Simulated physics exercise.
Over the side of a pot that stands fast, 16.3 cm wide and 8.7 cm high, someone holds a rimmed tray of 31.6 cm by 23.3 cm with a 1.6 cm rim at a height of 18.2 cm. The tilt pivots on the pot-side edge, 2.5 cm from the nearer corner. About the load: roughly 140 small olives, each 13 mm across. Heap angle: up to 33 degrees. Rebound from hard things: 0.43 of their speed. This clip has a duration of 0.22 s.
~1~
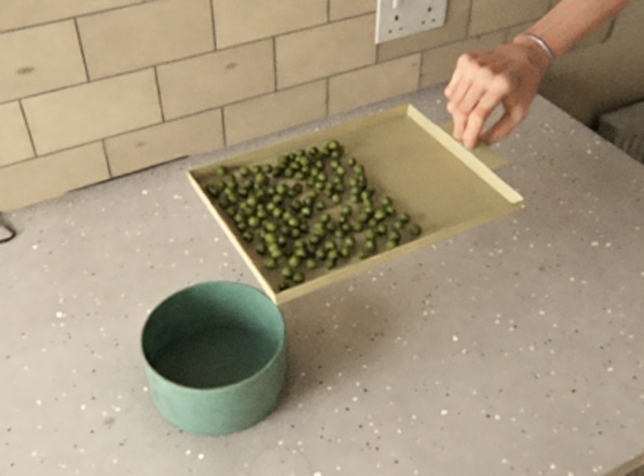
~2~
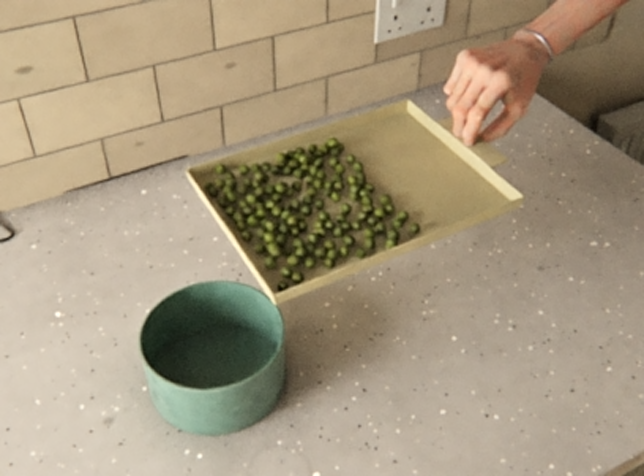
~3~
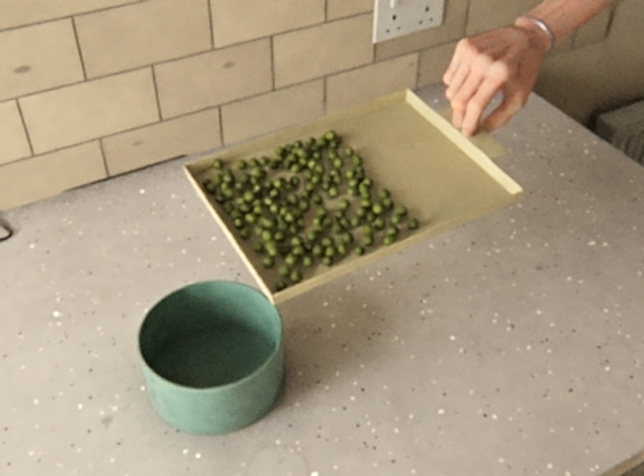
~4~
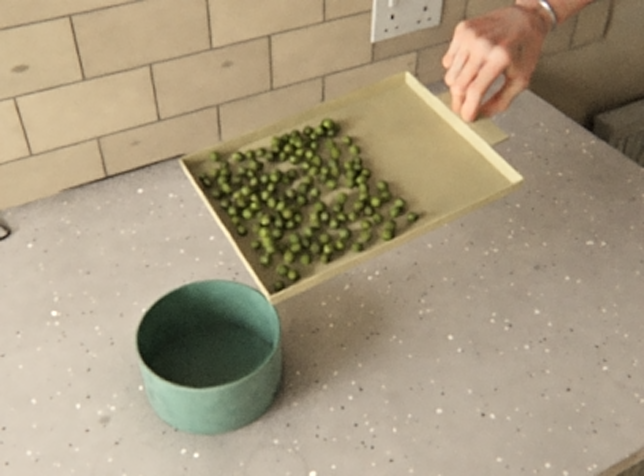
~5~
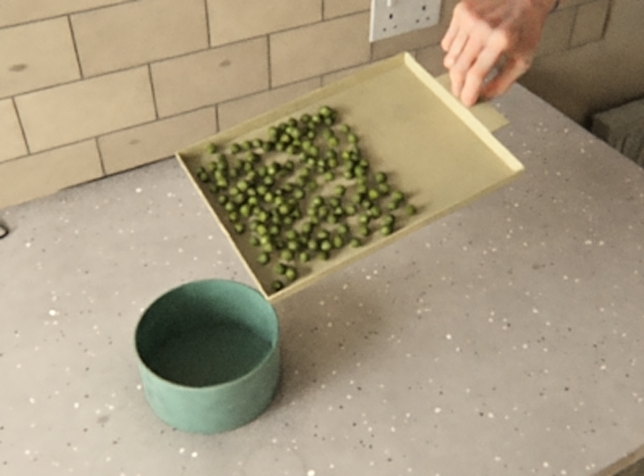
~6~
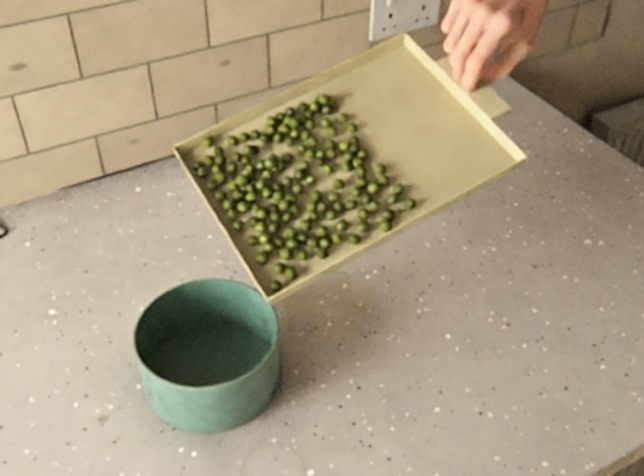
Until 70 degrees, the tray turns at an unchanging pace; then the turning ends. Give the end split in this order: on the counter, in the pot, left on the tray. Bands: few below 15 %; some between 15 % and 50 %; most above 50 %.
Counter: Few; pot: Few; tray: Most.
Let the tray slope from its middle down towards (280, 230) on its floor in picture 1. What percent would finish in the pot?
I'd say close to 0 %.
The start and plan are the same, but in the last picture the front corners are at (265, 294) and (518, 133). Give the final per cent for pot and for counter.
Pot: 5, counter: 0.
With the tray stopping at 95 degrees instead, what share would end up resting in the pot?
Estimate: Roughly 30 percent.
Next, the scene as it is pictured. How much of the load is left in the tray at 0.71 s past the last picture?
I'd say close to 95 per cent.
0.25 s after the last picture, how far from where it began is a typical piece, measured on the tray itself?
Displacement on the tray: About 4 cm.
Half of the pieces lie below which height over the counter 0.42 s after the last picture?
The halfway mark sits at about 26 cm.
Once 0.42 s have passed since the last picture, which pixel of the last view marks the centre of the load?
Look near (261, 203) in the last picture.
Then, 0.25 s after the last picture, tilt 43 degrees; the tray holds 100 %, the pot 0 %.
Then, 0.42 s after the last picture, tilt 61 degrees; the tray holds 100 %, the pot 0 %.
Then, 0.71 s after the last picture, tilt 70 degrees; the tray holds 95 %, the pot 0 %.
In the end, counter 5 %, pot 0 %, tray 95 %.
